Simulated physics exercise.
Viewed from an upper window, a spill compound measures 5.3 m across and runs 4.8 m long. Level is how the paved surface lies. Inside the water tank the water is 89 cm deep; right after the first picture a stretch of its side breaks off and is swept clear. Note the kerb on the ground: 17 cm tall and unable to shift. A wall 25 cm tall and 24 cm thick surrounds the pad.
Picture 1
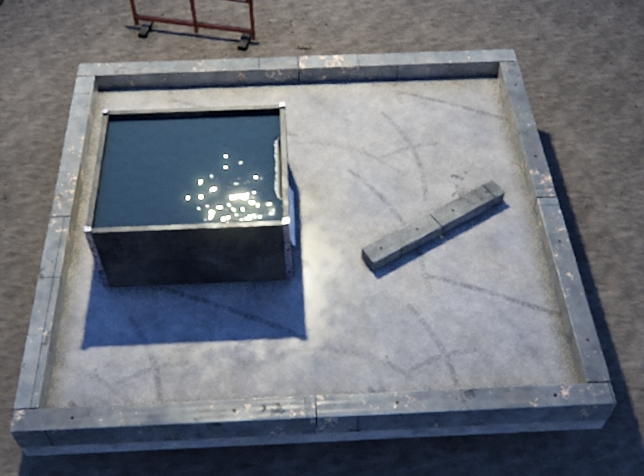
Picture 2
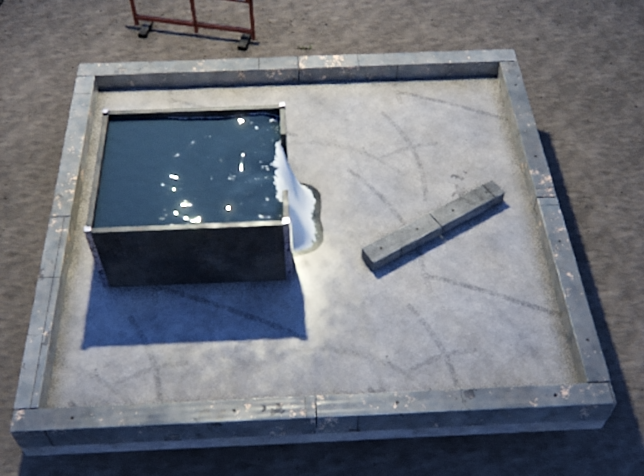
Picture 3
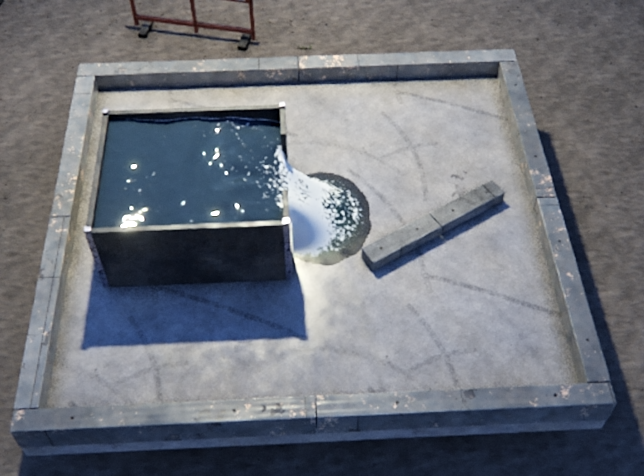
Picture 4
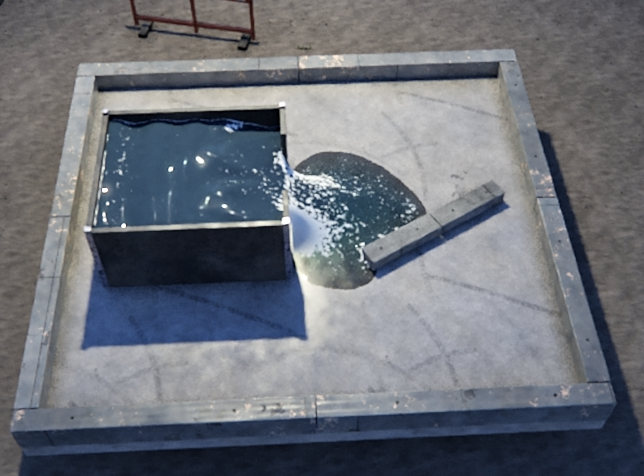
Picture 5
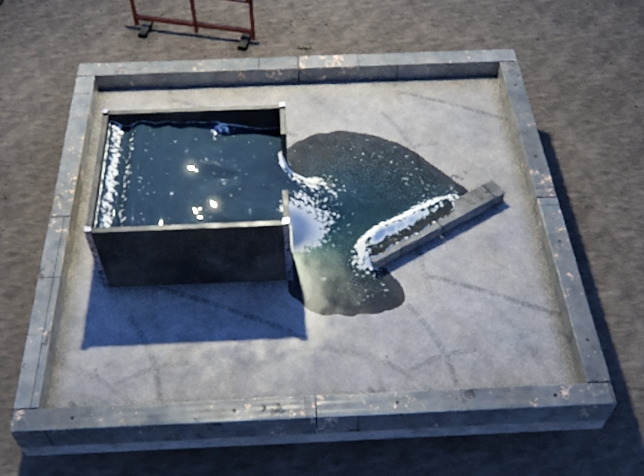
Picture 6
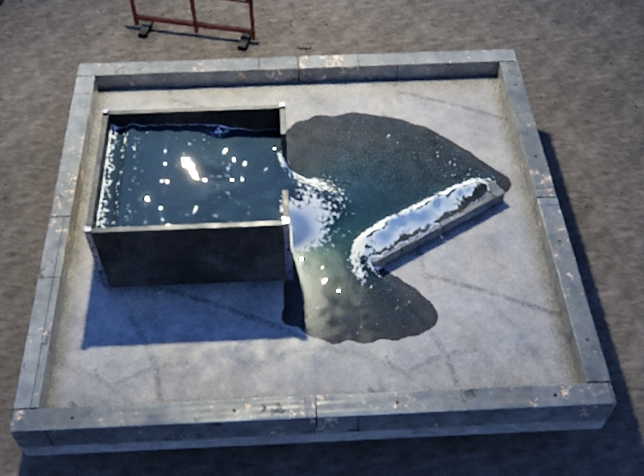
The clip opens on a tank of still, dark water inside a low-walled concrete pad, with a kerb lying at an angle to its right. Water pours from the tank's right side and spreads across the floor, reaches the kerb, churns white along it, and flows around its near end while the wet area widens.
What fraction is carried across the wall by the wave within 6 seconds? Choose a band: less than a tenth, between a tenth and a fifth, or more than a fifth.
The share is between a tenth and a fifth.
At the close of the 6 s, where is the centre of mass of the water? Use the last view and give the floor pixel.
(299, 212).
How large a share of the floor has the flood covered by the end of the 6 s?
Near 100 per cent is wet.
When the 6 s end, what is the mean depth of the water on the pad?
Roughly 9 cm.
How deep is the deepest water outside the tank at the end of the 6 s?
About 21 cm.
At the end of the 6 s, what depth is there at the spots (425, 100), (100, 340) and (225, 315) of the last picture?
14, 5 and 4 cm.
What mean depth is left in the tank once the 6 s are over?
Depth, averaged: Around 20 centimetres.
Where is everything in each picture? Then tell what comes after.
Still water, 89 cm deep, in the water tank at (192, 170), in the first picture.
Water pours out at (284, 198) and has run 0.5 m, to (306, 248); deepest outside 50 cm, 89 cm at the water tank's back, in the second picture.
Water pours out at (284, 200) and has run 0.9 m, to (362, 229); deepest outside 57 cm, 89 cm at the water tank's back, in the third picture.
The front is at (418, 223), 1.6 m from the gap at (284, 201); 2.0 m2 of floor is under water; 86 cm left at the back of the water tank, in the fourth picture.
Water pours out at (284, 202) and has run 2.2 m, to (464, 197); deepest outside 55 cm, 77 cm at the water tank's back, in the fifth picture.
Water pours out at (284, 201) and has run 2.7 m, to (500, 181); deepest outside 59 cm, 75 cm at the water tank's back, in the sixth picture.
A moment later water covers 35 % of the floor and is deepest (57 cm) near (294, 224); 0 % is over the wall.
Soon after water covers 45 % of the floor and is deepest (56 cm) near (294, 212); 0 % is over the wall.
Next water covers 50 % of the floor and is deepest (46 cm) near (490, 81); 6 % is over the wall.
Later on water covers 65 % of the floor and is deepest (30 cm) near (490, 81); 11 % is over the wall.
At the end water covers 85 % of the floor and is deepest (21 cm) near (499, 118); 12 % is over the wall.
